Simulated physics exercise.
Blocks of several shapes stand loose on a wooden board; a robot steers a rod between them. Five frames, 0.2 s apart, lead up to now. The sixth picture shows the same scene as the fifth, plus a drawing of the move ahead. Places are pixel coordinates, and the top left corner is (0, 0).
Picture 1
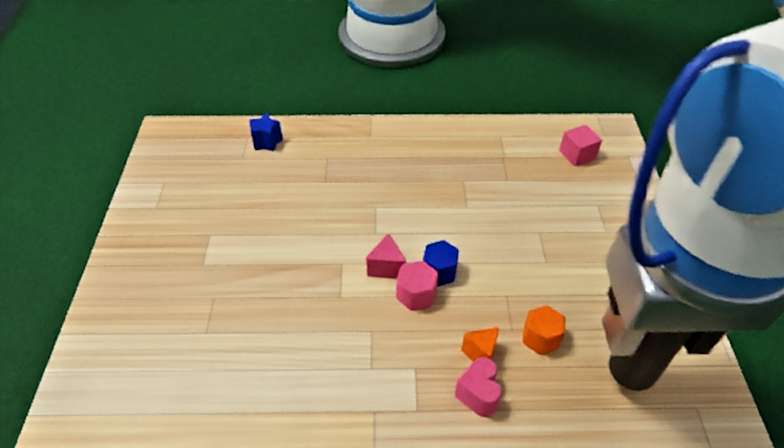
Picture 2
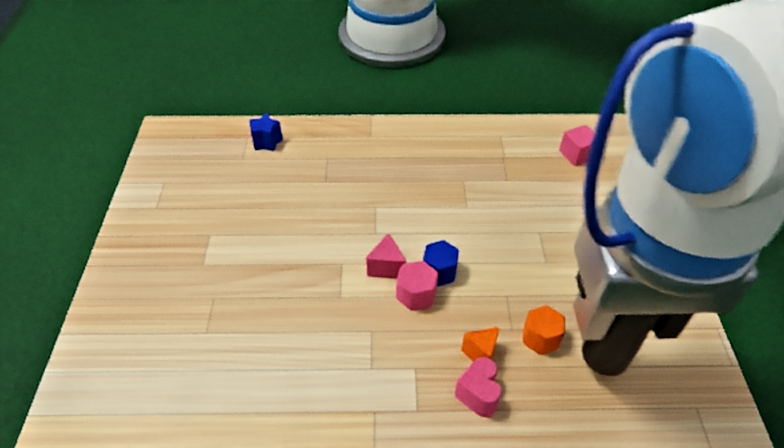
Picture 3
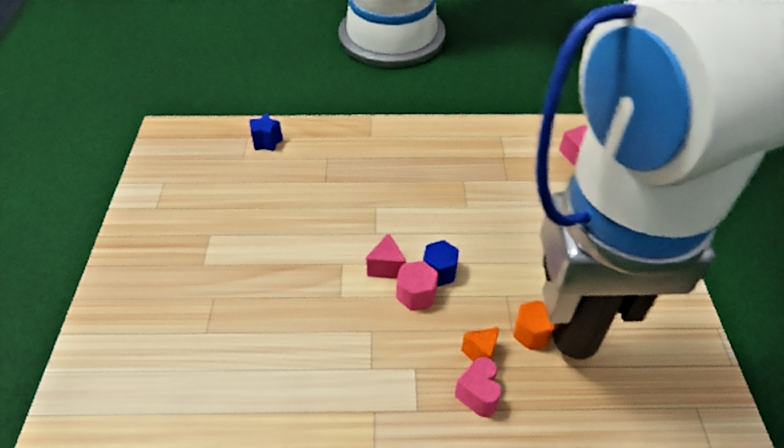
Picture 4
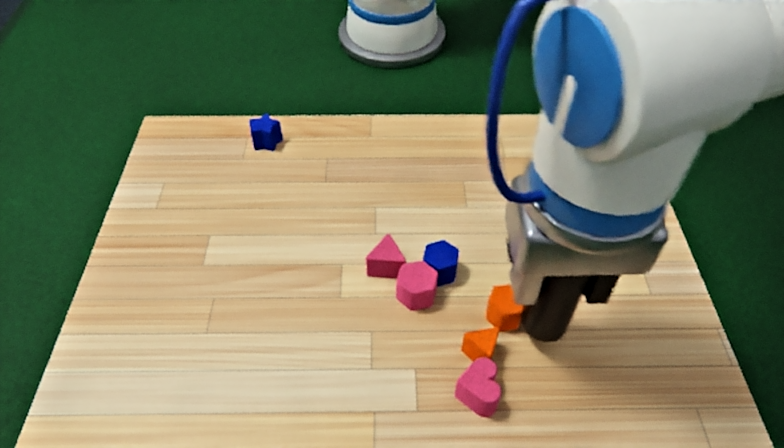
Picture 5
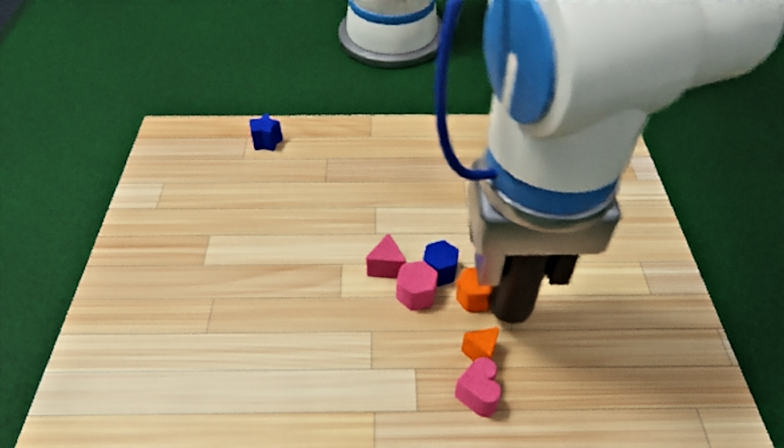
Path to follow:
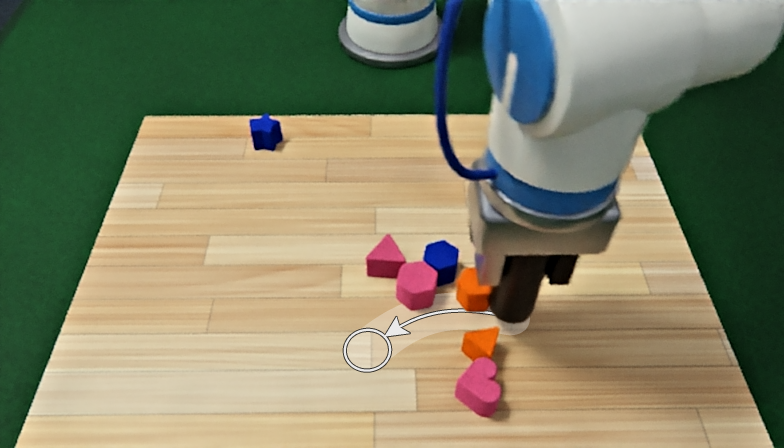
At the start, a robot arm holds its dark rod right of an orange hexagon on a wooden board scattered with pink, blue and orange blocks. The rod moves left, meets the hexagon and pushes it left and away from the viewer, past the orange triangular block, until it sits beside the pink and blue hexagons.
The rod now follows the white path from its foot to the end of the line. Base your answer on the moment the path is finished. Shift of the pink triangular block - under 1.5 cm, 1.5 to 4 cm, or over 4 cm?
Verdict: Less than 1.5 cm.
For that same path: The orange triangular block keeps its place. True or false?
Answer: True.
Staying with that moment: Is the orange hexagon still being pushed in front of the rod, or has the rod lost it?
It slips out to the side or back.
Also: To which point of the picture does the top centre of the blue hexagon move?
At the end it should sit near (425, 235).
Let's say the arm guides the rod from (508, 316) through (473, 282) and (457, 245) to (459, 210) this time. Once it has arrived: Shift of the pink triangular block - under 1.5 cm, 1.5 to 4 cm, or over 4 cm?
I'd go with under 1.5 cm for this block.
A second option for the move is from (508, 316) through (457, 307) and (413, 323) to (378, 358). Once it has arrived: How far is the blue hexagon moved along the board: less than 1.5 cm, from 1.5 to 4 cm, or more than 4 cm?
It goes 1.5 to 4 cm.
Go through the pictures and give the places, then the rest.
The first picture shows rod tip (632, 369); block tops, pink triangular block (387, 250); pink hexagon (417, 276); blue hexagon (441, 253); orange hexagon (547, 321); orange triangular block (485, 338).
The second picture shows rod (605, 355); blocks unchanged.
The third picture shows rod (576, 339); orange hexagon (537, 316).
The fourth picture shows rod (544, 322); orange hexagon (508, 299).
The fifth picture shows rod (511, 305); pink triangular block (387, 250); pink hexagon (417, 276); blue hexagon (441, 253); orange hexagon (477, 280); orange triangular block (485, 338).
Path on the board, from (508, 316) through (457, 311) and (409, 322) to (367, 350).
The first path, step by step. One third of the way, rod (459, 300); pink triangular block (384, 248); pink hexagon (411, 274), turned 20° anticlockwise; blue hexagon (428, 239); orange hexagon (446, 262), turned 35° clockwise.
Two thirds of the way, rod (409, 311); pink triangular block (378, 244); pink hexagon (394, 271); blue hexagon (427, 237); orange hexagon (444, 262), turned 50° clockwise.
At the end, rod (367, 339); pink triangular block (378, 244); pink hexagon (394, 271); blue hexagon (427, 237); orange hexagon (444, 262), turned 50° clockwise; orange triangular block in place.
